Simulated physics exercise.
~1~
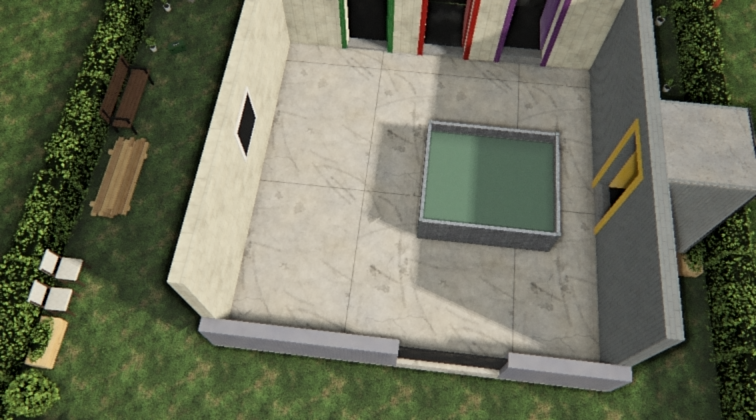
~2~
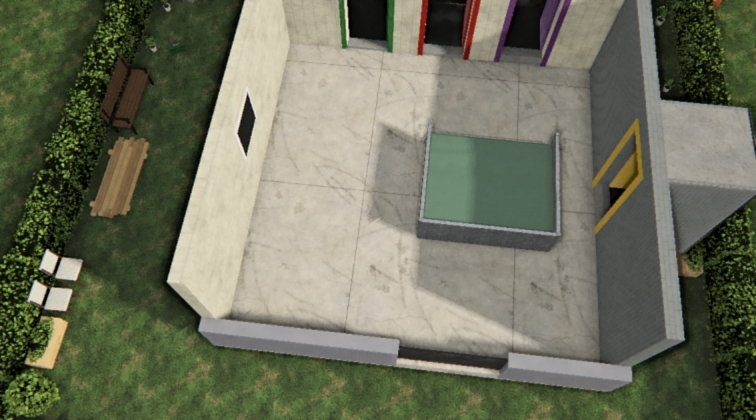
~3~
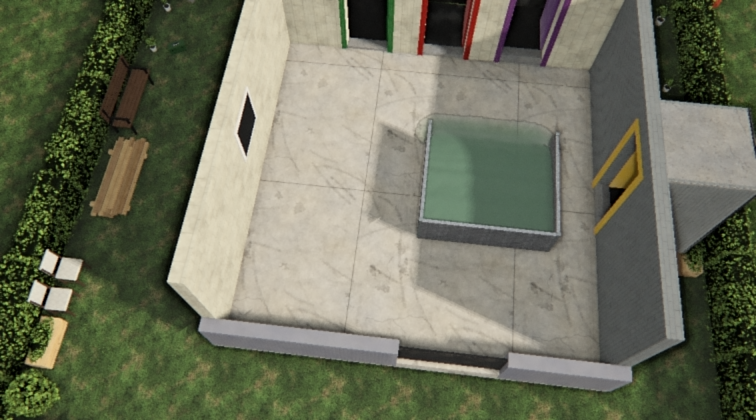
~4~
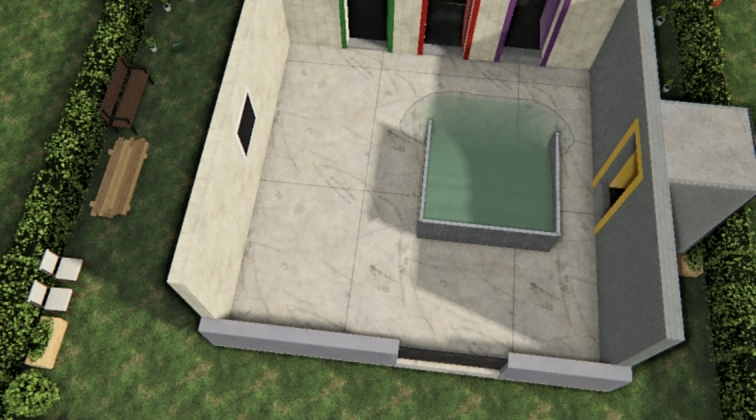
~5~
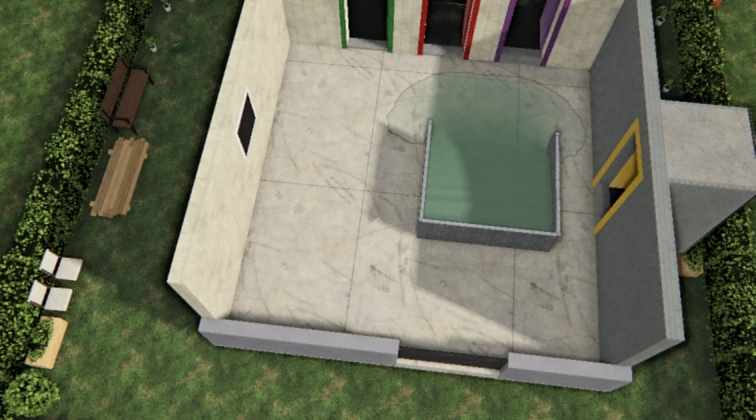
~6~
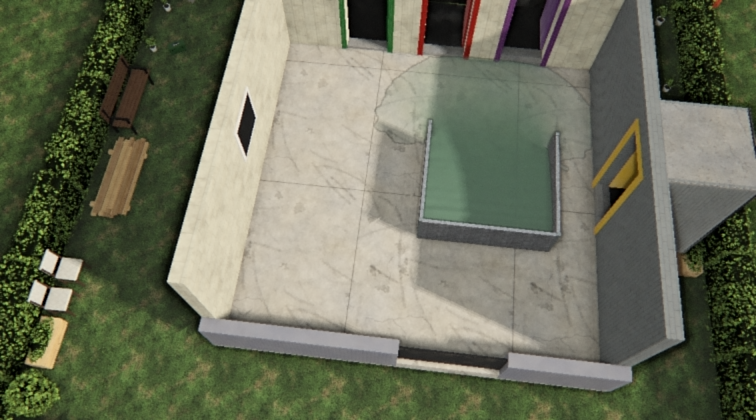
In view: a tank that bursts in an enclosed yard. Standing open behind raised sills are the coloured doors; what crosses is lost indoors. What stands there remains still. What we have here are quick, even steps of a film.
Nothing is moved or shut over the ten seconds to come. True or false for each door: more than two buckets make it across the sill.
Red door: True; purple door: True; yellow door: False; green door: True.
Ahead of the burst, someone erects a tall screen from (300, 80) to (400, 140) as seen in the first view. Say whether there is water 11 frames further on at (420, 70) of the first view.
My call for that point: Waterlogged.
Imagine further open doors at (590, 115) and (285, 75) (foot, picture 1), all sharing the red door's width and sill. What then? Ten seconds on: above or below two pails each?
Goes past it; goes past it.
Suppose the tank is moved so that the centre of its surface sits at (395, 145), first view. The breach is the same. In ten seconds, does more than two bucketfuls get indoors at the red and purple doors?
Observed: Red goes beyond it; purple comes in lower.
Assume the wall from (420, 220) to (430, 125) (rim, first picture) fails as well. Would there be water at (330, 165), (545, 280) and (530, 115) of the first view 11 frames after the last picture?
The first point is soaked, the second spared, the third spared.
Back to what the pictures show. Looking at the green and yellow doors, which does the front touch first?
That would be the green door.
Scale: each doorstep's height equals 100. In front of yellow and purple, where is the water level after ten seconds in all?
Near 20 and 10 per cent, in that order.
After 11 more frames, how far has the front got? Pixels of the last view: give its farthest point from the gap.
Somewhere near (290, 45).
A moment on, water covers 25 % of the floor; the red door over two buckets in, the purple door over two buckets in, the yellow door not reached, the green door wet at the sill, nothing in.
Next, water covers 30 % of the floor; the red door far over two buckets in, the purple door far over two buckets in, the yellow door not reached, the green door under two buckets in.
Then, water covers 40 % of the floor; the red door far over two buckets in, the purple door far over two buckets in, the yellow door wet at the sill, nothing in, the green door over two buckets in.
Later, water covers 80 % of the floor; the red door far over two buckets in, the purple door far over two buckets in, the yellow door wet at the sill, nothing in, the green door over two buckets in.
In the end, water covers 95 % of the floor; the red door far over two buckets in, the purple door far over two buckets in, the yellow door wet at the sill, nothing in, the green door over two buckets in.
